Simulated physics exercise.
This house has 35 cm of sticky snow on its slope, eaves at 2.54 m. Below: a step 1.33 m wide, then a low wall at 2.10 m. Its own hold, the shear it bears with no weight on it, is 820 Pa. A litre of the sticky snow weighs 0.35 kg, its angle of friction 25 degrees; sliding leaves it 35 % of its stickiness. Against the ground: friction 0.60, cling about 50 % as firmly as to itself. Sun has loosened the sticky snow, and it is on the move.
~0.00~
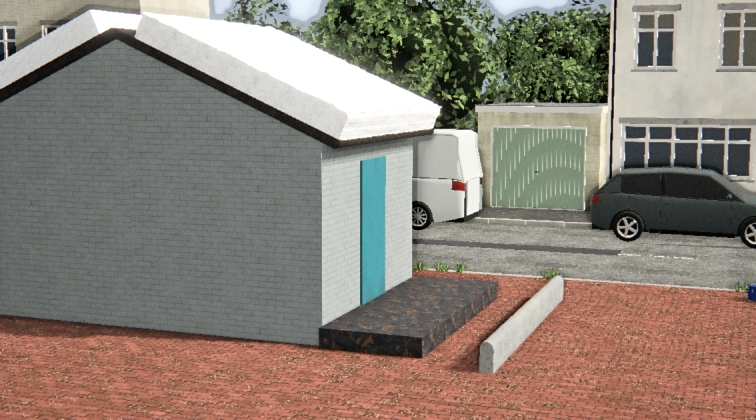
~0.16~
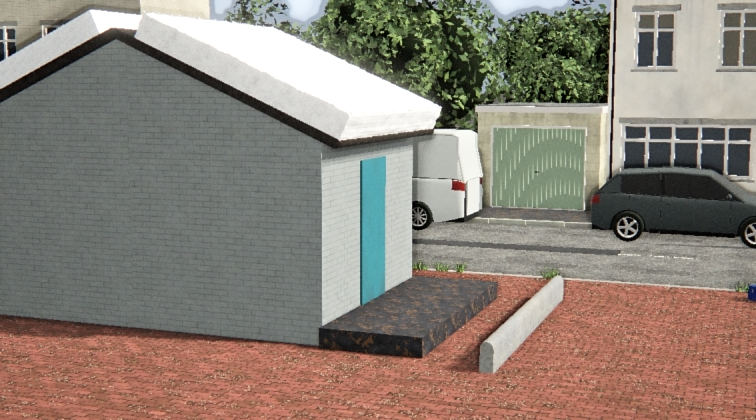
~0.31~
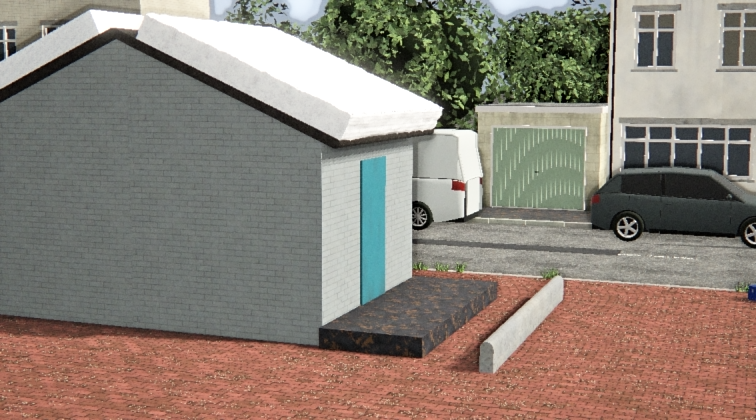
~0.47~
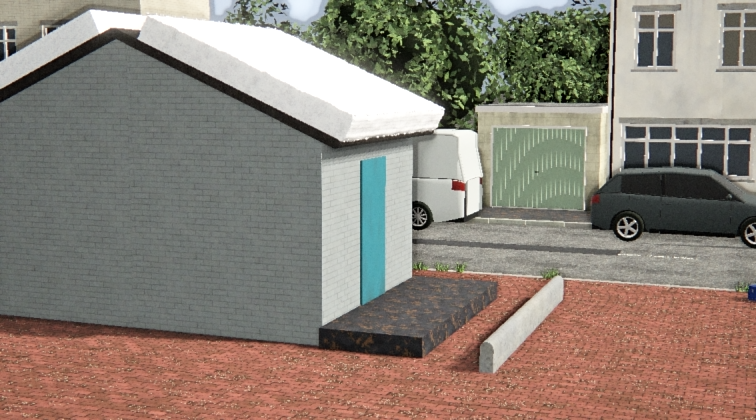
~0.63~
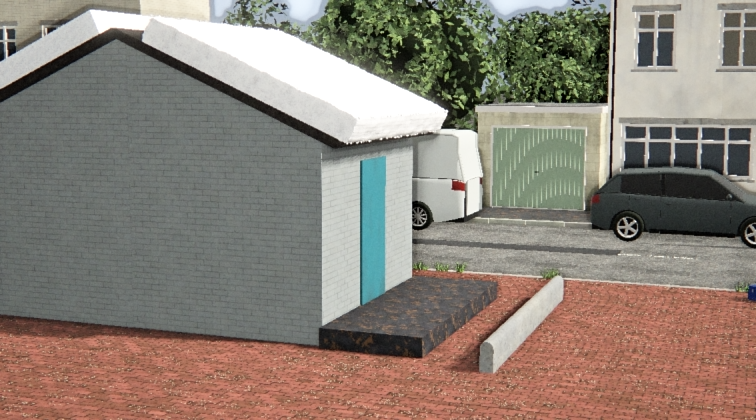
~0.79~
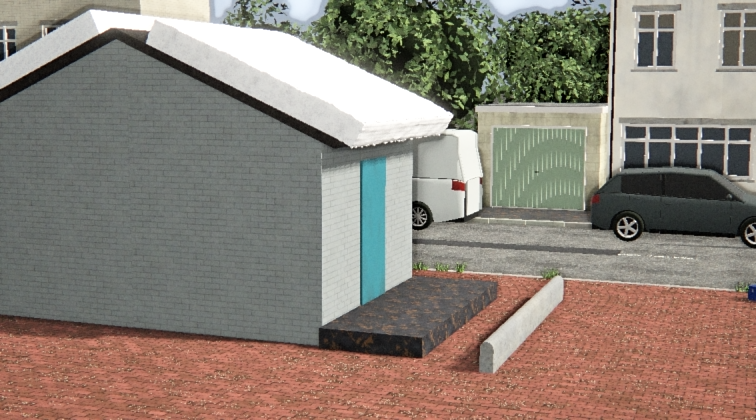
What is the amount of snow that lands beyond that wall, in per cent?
Close to 22 per cent.
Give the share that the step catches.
About 25 %.
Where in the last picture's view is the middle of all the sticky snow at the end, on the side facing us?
Around (457, 335).
After 1.19 s, 91 % is still on the roof and 0 % is past the low wall.
After 1.66 s, 79 % is still on the roof and 0 % is past the low wall.
After 2.13 s, 64 % is still on the roof and 0 % is past the low wall.
After 2.60 s, 38 % is still on the roof and 0 % is past the low wall.
After 4.60 s, at the end, none is still on the roof and 22 % is past the low wall.
